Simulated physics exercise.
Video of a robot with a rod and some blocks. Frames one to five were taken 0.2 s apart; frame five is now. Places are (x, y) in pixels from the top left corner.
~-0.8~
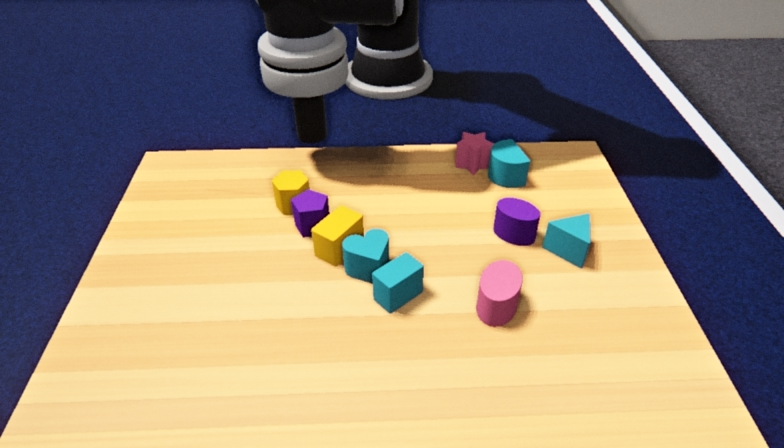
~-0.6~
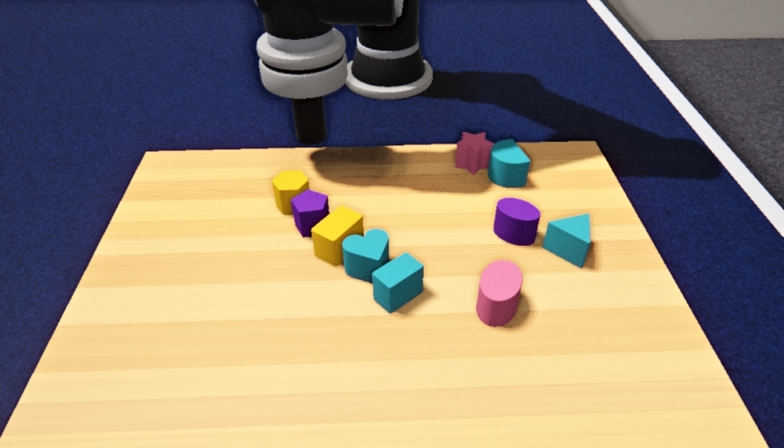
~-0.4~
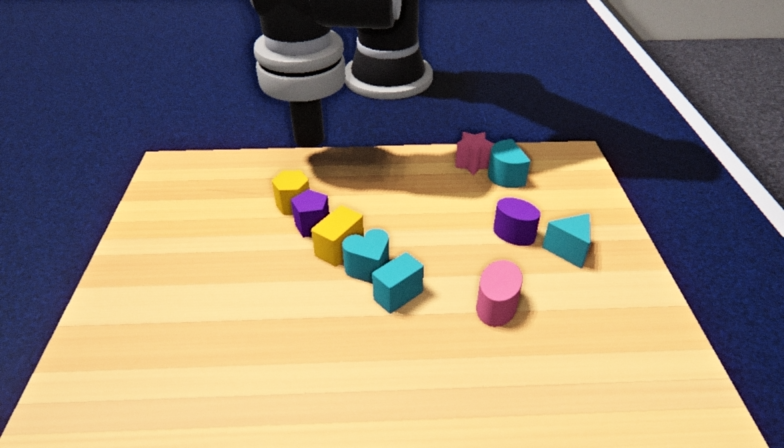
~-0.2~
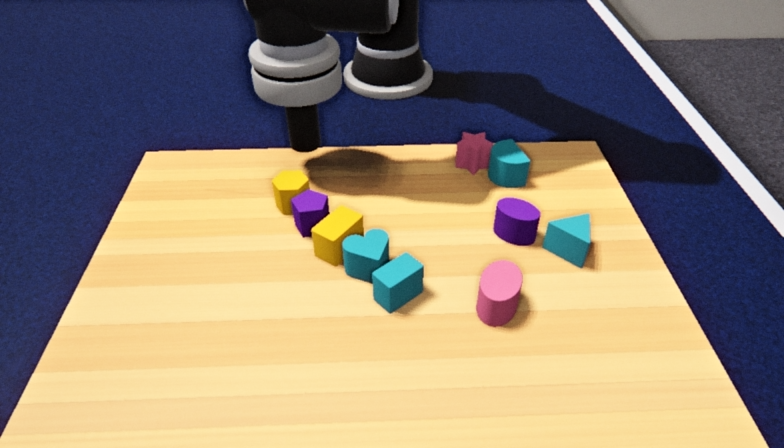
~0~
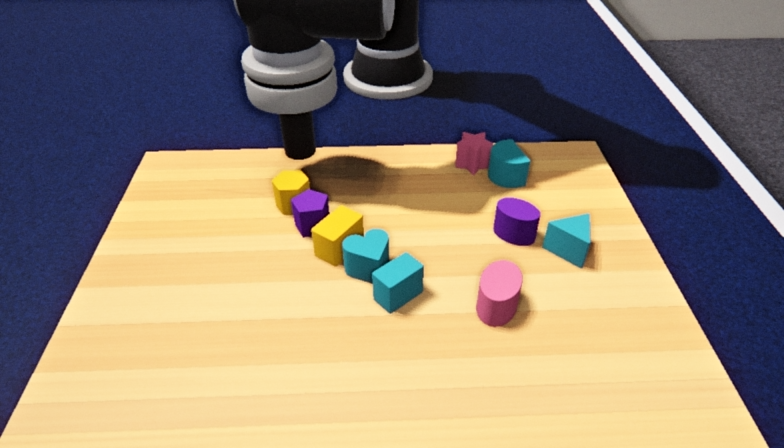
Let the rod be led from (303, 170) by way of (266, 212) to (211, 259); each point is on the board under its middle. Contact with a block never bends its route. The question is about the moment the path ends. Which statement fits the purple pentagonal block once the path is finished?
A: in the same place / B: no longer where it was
The correct letter is B.
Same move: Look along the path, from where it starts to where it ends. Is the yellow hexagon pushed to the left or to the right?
Facing from start to end, it will go to the left.
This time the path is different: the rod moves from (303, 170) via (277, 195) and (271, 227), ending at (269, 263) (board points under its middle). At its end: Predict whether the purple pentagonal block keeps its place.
It shifts position.
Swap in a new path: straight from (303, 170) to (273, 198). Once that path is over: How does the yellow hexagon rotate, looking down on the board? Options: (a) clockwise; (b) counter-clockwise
(b)
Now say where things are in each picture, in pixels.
Tip of the rod at (313, 136), middles of tops, yellow hexagon at (290, 179), purple pentagonal block at (310, 200), in the first frame.
Rod at (312, 137), nothing pushed, in the second frame.
Rod at (310, 140), nothing pushed, in the third frame.
Rod at (306, 145), nothing pushed, in the fourth frame.
Rod at (301, 152), yellow hexagon at (290, 179), purple pentagonal block at (310, 200), in the fifth frame.
What follows on the original path. One third of the way, rod at (277, 179); yellow hexagon at (288, 190), turned 35° anticlockwise; purple pentagonal block at (313, 203).
Two thirds of the way, rod at (245, 208); yellow hexagon at (277, 210), turned 100° anticlockwise; purple pentagonal block at (315, 208), turned 25° anticlockwise.
At the end, rod at (205, 240); yellow hexagon at (277, 210), turned 100° anticlockwise; purple pentagonal block at (315, 208), turned 25° anticlockwise.
